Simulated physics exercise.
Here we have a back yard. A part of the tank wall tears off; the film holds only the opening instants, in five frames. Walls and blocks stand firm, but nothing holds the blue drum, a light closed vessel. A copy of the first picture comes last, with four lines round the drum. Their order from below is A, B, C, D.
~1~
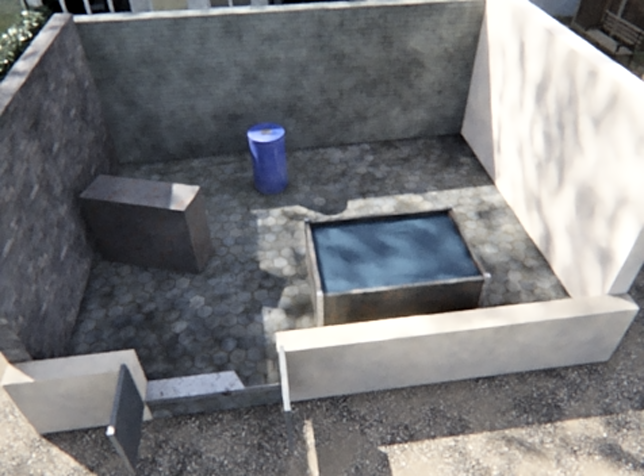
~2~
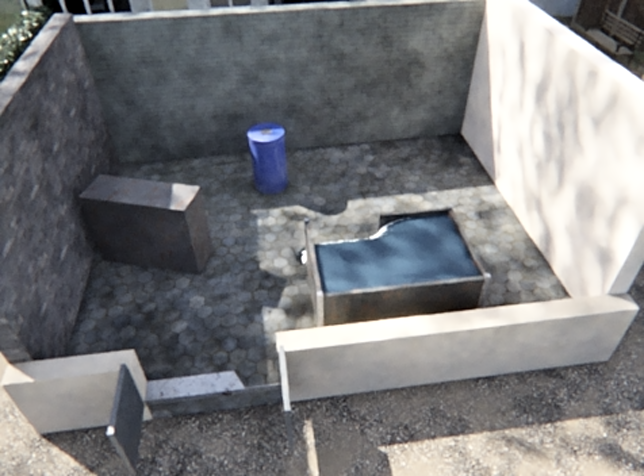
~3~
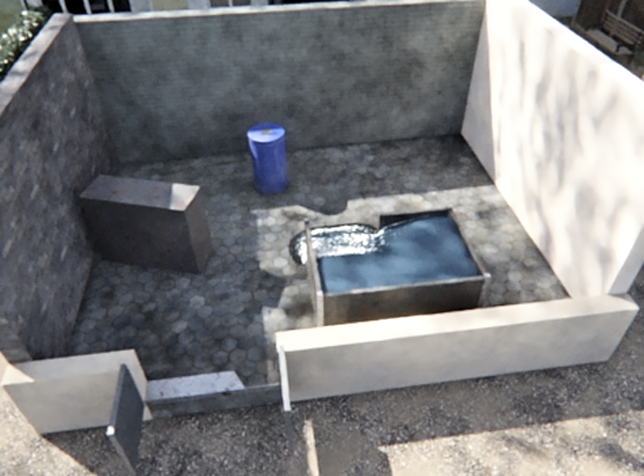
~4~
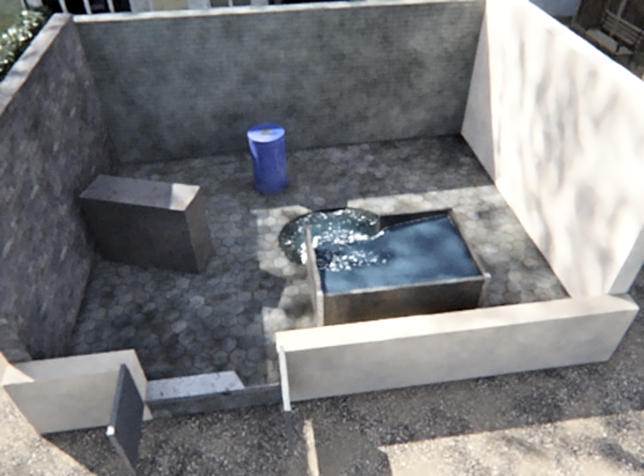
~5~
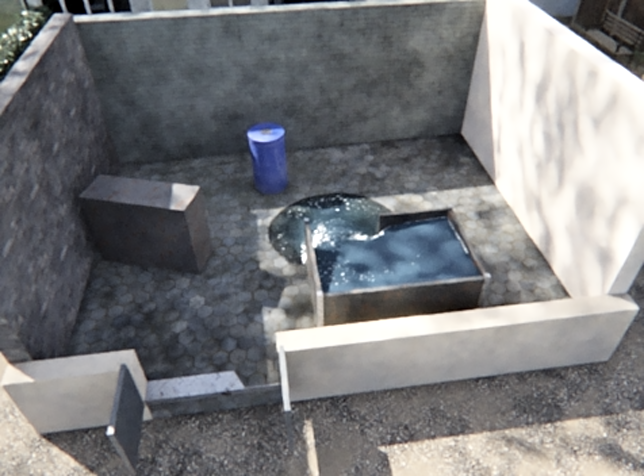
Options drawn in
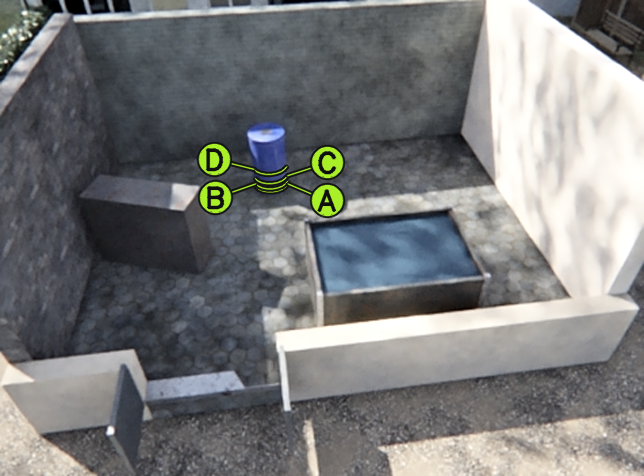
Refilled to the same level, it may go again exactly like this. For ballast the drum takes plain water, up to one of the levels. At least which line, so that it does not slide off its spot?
D.
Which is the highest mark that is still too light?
That is mark C.
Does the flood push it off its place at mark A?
Yes.
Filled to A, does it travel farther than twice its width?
Yes.
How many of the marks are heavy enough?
One of them.
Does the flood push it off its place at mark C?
Yes, that goes wrong.
On the marked copy, A at (272, 191); B at (272, 188); C at (272, 183); D at (271, 174); from the bottom up A, B, C, D.
If A is chosen, it is pushed about 4 times its own width away.
If B is chosen, it is pushed about 4 times its own width away.
If C is chosen, it is pushed about its own width away.
If D is chosen, it does not move.
